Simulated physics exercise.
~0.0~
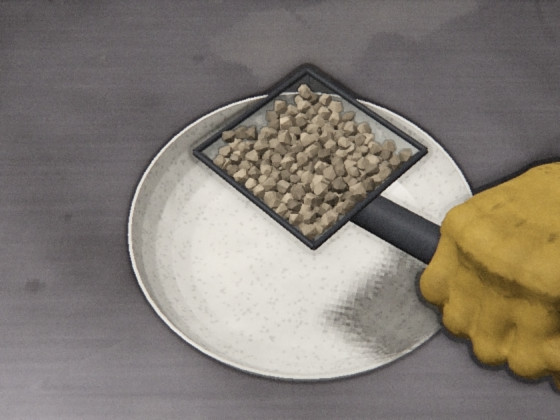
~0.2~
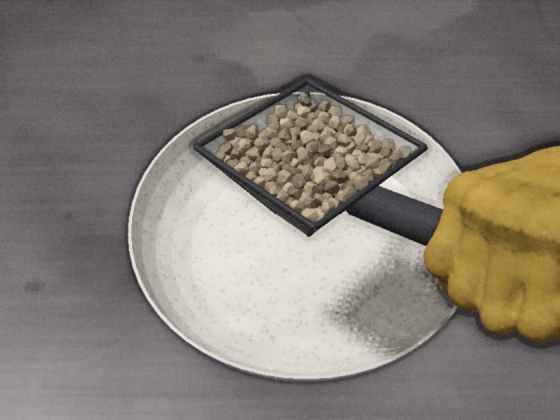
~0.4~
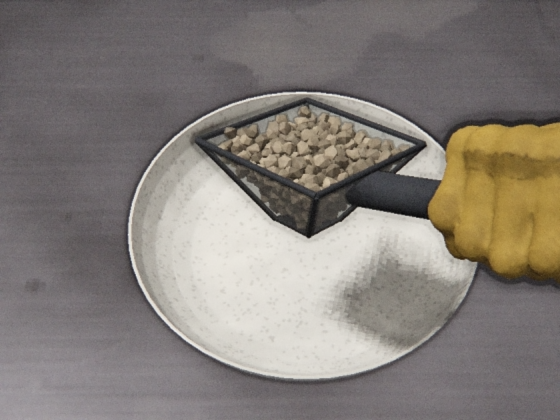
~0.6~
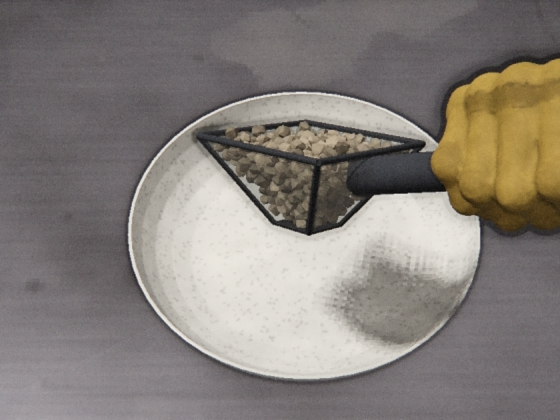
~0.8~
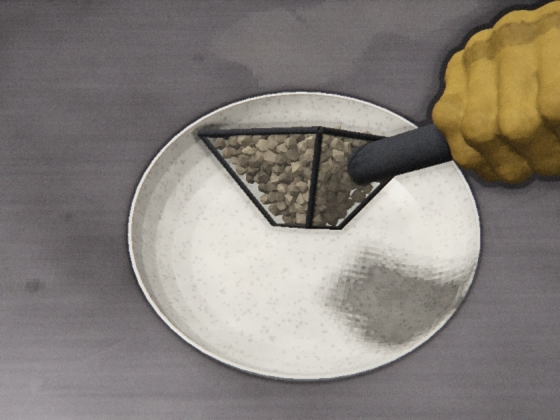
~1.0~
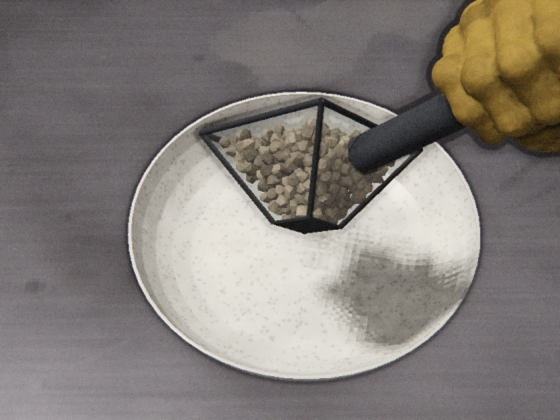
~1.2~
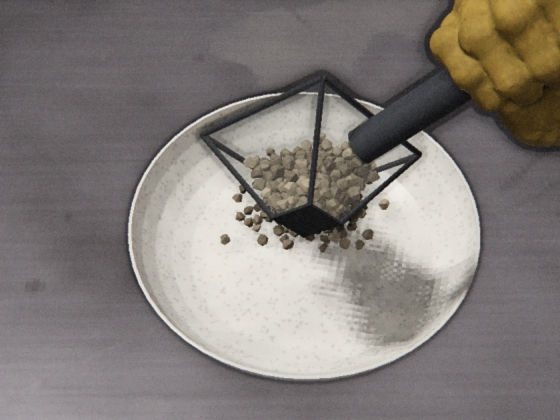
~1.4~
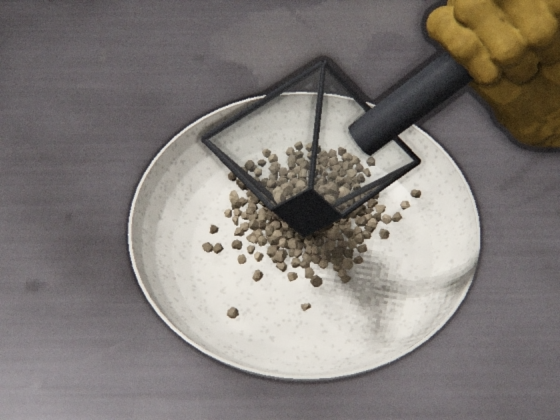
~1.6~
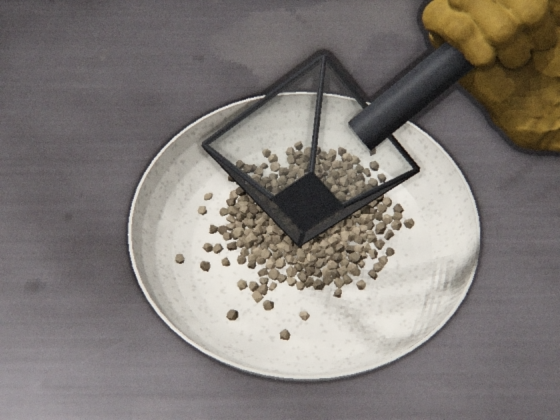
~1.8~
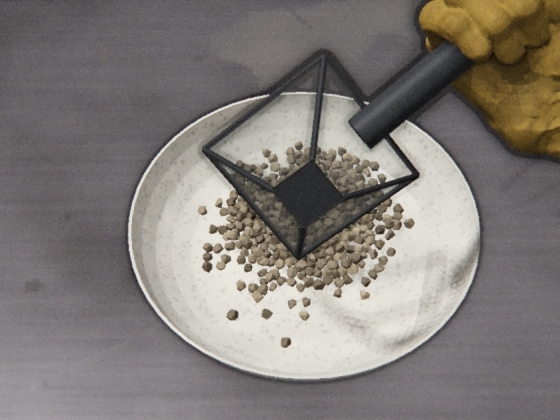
A yellow-gloved hand tipped a clear, dark-edged scoop full of small brownish pieces of grit over a round white pan, slowly at first spilling nothing, then pouring them all out until they lay scattered in a loose pile beneath the empty, upturned scoop.
